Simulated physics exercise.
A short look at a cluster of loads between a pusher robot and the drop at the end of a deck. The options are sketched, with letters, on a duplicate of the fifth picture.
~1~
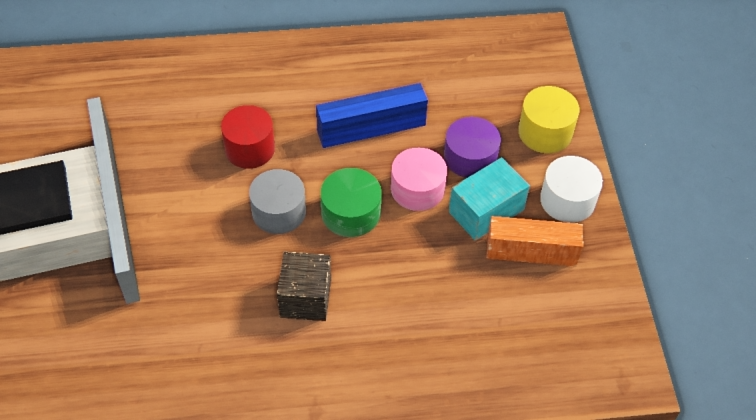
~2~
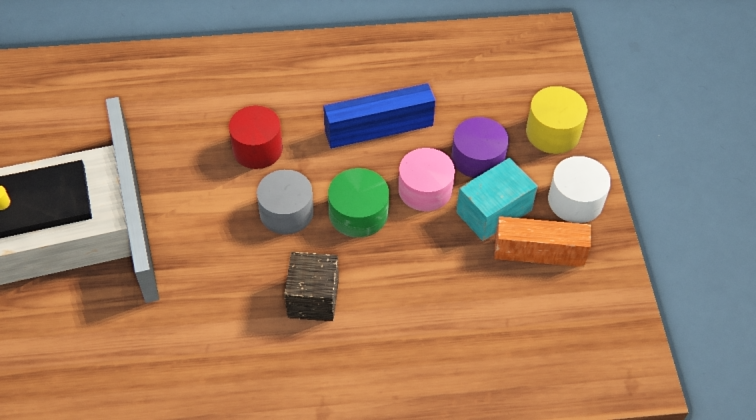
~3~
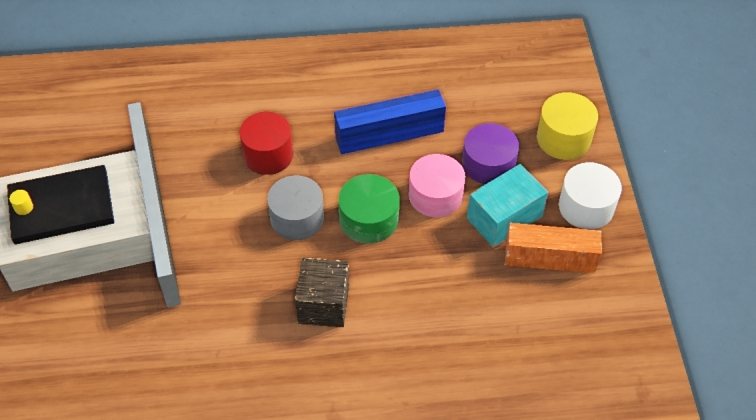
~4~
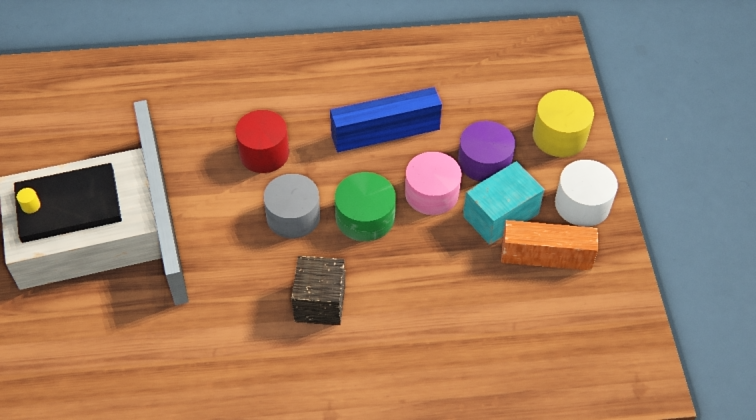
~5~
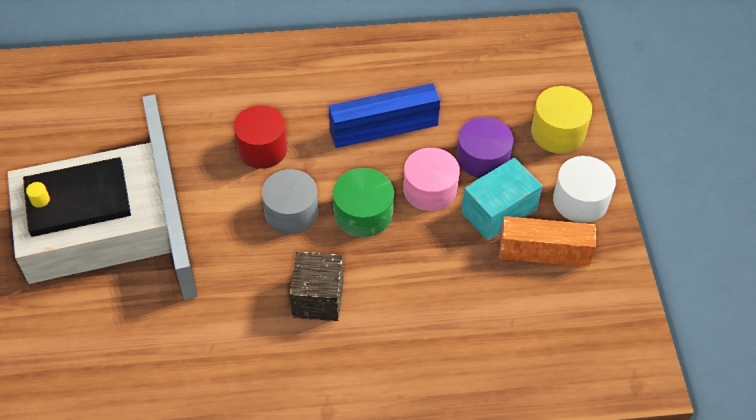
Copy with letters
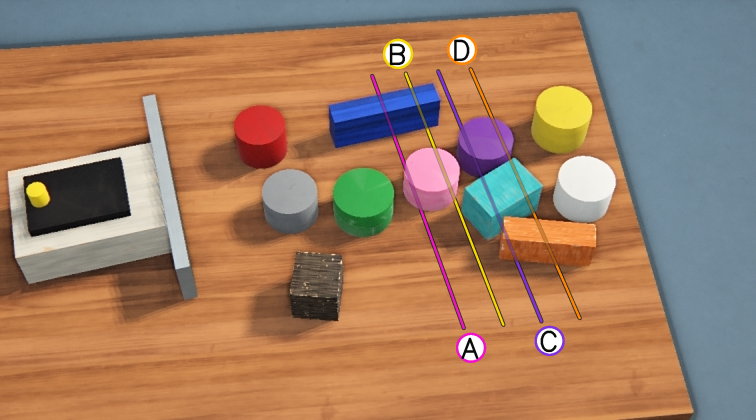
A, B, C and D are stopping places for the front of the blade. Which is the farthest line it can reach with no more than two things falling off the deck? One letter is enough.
Up to line D.
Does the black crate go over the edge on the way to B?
By then, no.
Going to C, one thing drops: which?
The white canister goes over.
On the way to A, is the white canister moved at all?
No.
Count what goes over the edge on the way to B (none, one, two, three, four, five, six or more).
The count is none.
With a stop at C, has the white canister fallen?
Yes.
On the marked copy, A at (414, 191); B at (450, 189); C at (486, 186); D at (521, 183).
Taking D. A third of the way, robot (217, 184); black crate (343, 293); blue stick (389, 115).
Two thirds of the way, robot (346, 174); yellow canister (567, 117); purple canister (514, 128).
When it is over, robot (447, 166); white canister over the edge; yellow canister over the edge; two fallen.
As for the rest, A is within the limit but short; B is within the limit but short; C is within the limit but short.
